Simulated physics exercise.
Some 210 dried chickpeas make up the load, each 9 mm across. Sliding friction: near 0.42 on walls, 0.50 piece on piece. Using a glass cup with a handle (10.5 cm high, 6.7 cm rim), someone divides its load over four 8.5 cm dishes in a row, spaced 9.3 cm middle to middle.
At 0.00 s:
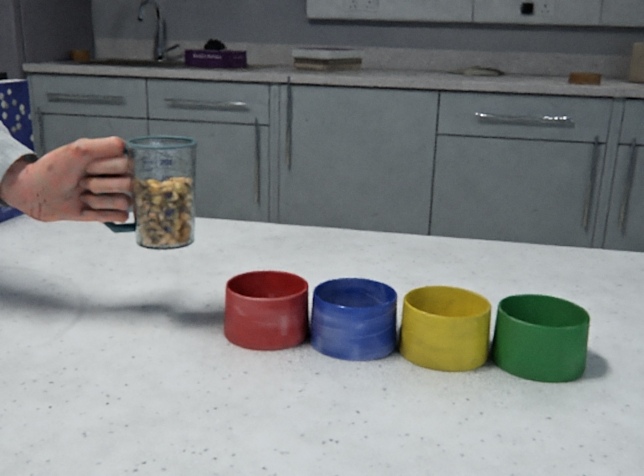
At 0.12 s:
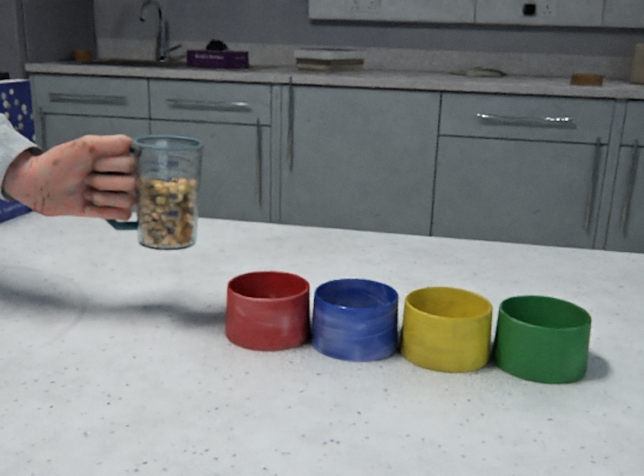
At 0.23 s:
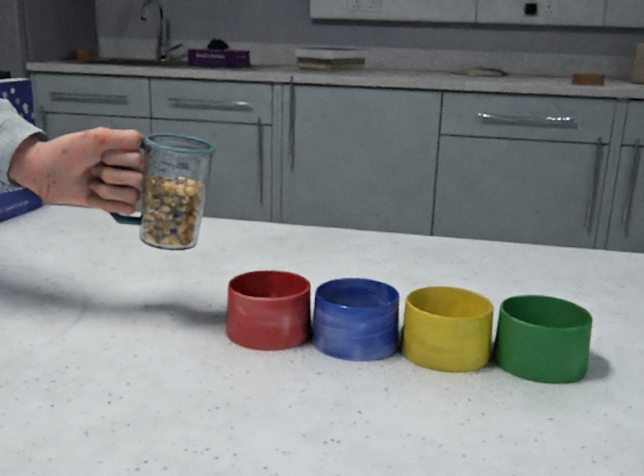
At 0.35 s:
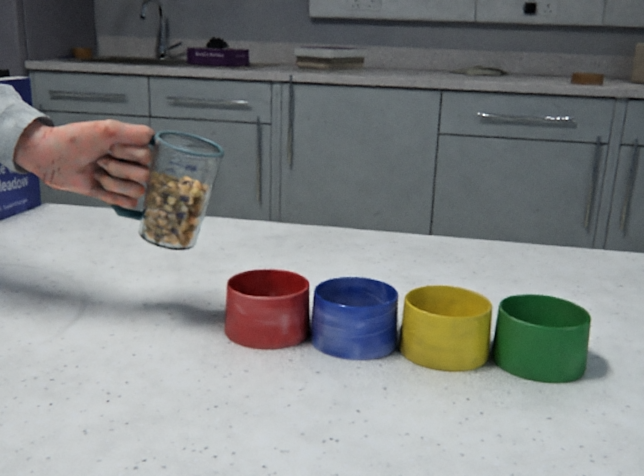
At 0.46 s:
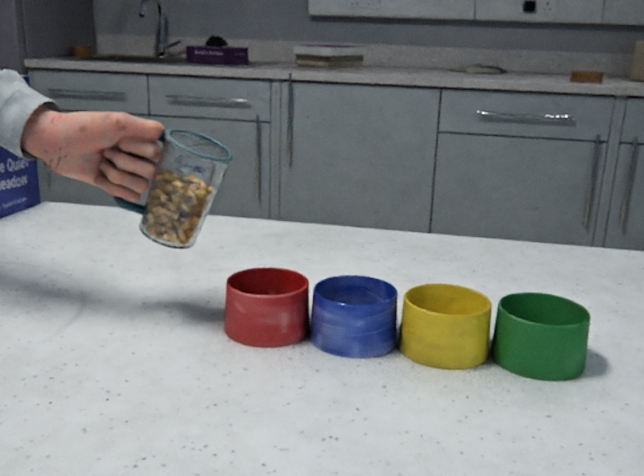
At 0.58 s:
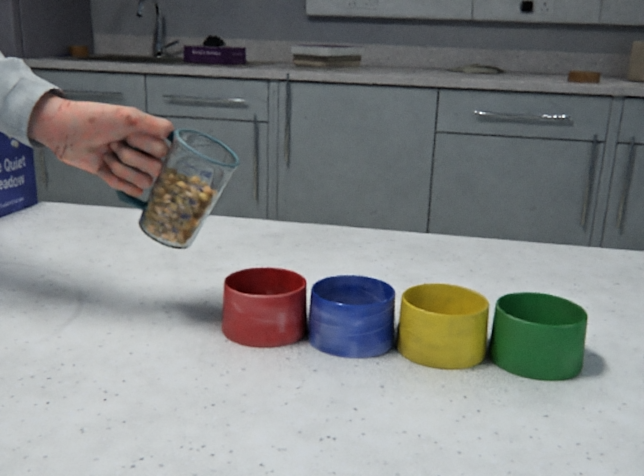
In a kitchen or lab with grey cupboards and a sink at the back, a pale speckled worktop is seen from slightly above. Four round dishes, red, blue, yellow and green from left to right, stand in a row, while a hand at the left holds a clear handled cup partly filled with small tan pieces. The hand moves slightly right and steadily tilts the cup rightward, the pieces staying inside.
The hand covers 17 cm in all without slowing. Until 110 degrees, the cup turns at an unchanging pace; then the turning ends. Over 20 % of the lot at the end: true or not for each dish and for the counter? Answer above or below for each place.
Red dish: Below, blue dish: Above, green dish: Below, yellow dish: Below, counter: Below.
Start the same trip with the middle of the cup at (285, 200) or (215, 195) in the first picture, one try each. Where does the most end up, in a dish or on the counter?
The winner: Yellow; yellow.
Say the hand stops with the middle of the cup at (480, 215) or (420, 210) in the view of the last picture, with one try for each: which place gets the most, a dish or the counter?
The largest share ends at blue first and at blue second.
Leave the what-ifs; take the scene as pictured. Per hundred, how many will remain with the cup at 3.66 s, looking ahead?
Roughly 0 in a hundred.
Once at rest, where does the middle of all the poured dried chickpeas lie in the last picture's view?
Resting centre estimate: Around (359, 318).
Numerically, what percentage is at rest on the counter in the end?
About 0 %.
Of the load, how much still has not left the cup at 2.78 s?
Roughly 20 per cent, I'd say.
After 1.90 s, tilt 99 degrees; cup holds 100 %.
After 2.78 s, tilt 110 degrees; cup holds 20 %, blue 75 %.
Then, at 3.66 s, tilt 110 degrees; cup holds 0 %, blue 100 %.
By 4.0 s all is still; red 0 %, blue 100 %, green 0 %, yellow 0 %, counter 0 %.
